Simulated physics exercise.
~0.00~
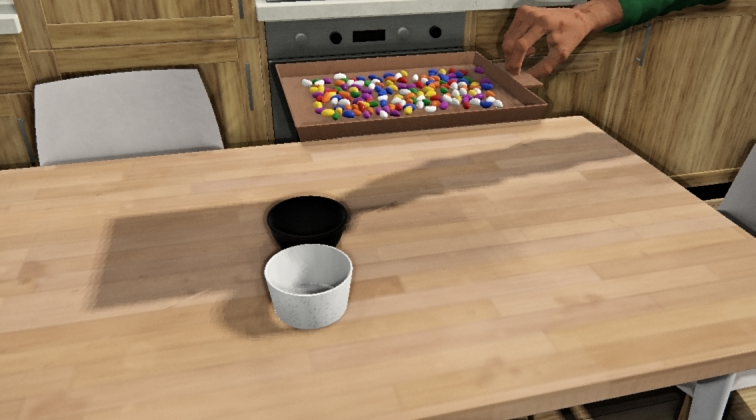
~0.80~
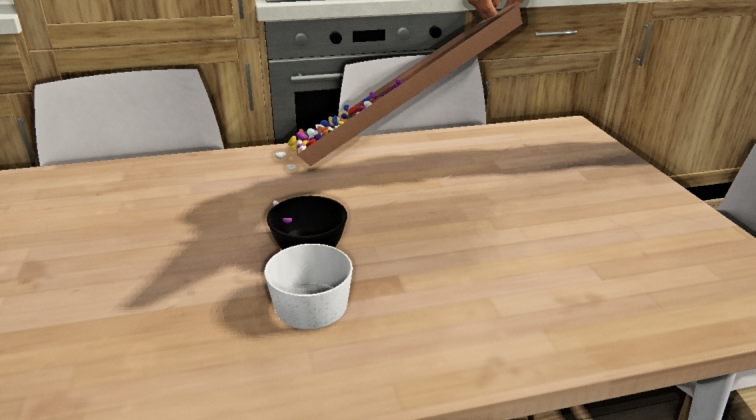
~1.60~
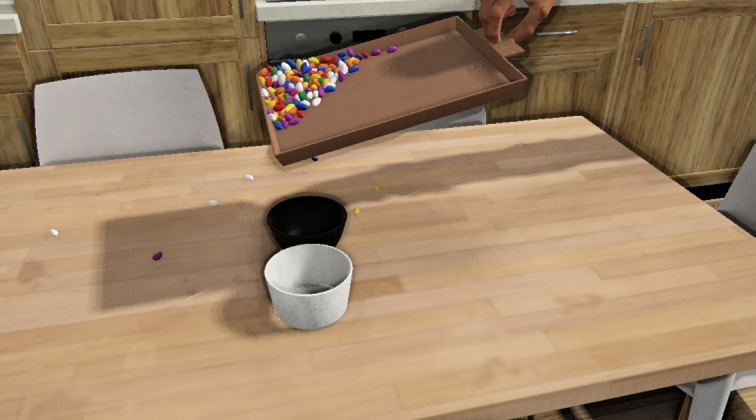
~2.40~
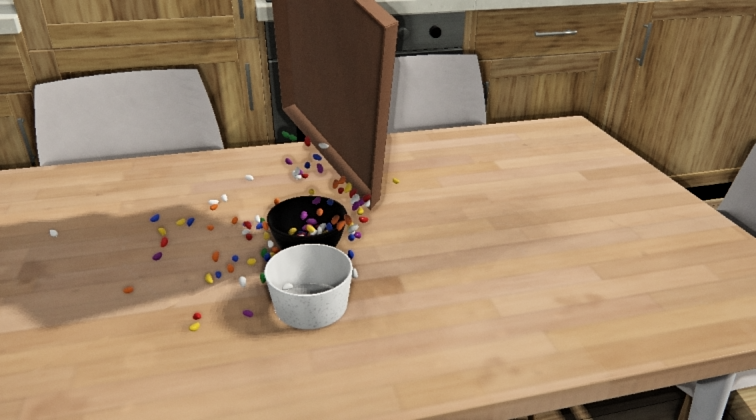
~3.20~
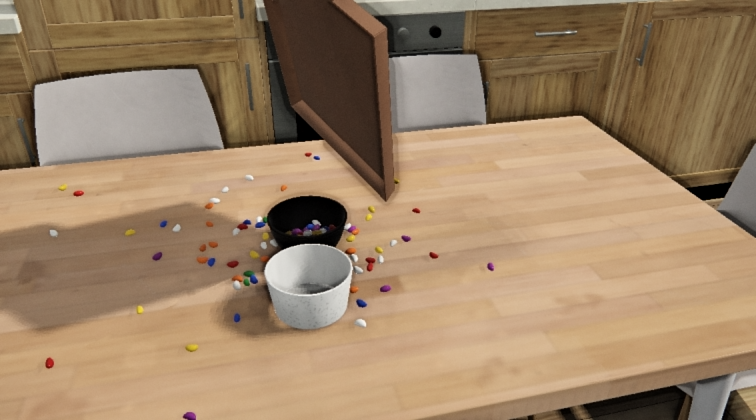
In a kitchen, a wooden table is seen from above and in front, with pale chairs, wooden cabinets and an oven behind it. A black bowl stands near the middle with a white dish just in front, while a hand at the upper right holds a brown tray of colourful jelly beans. The tray tips down to the left, dropping a few beans, then comes back nearly level. It tips again, far more steeply, and the rest pour out. Many land in the black bowl, but more lie scattered across the table around both containers, and the tray stays tipped, empty.
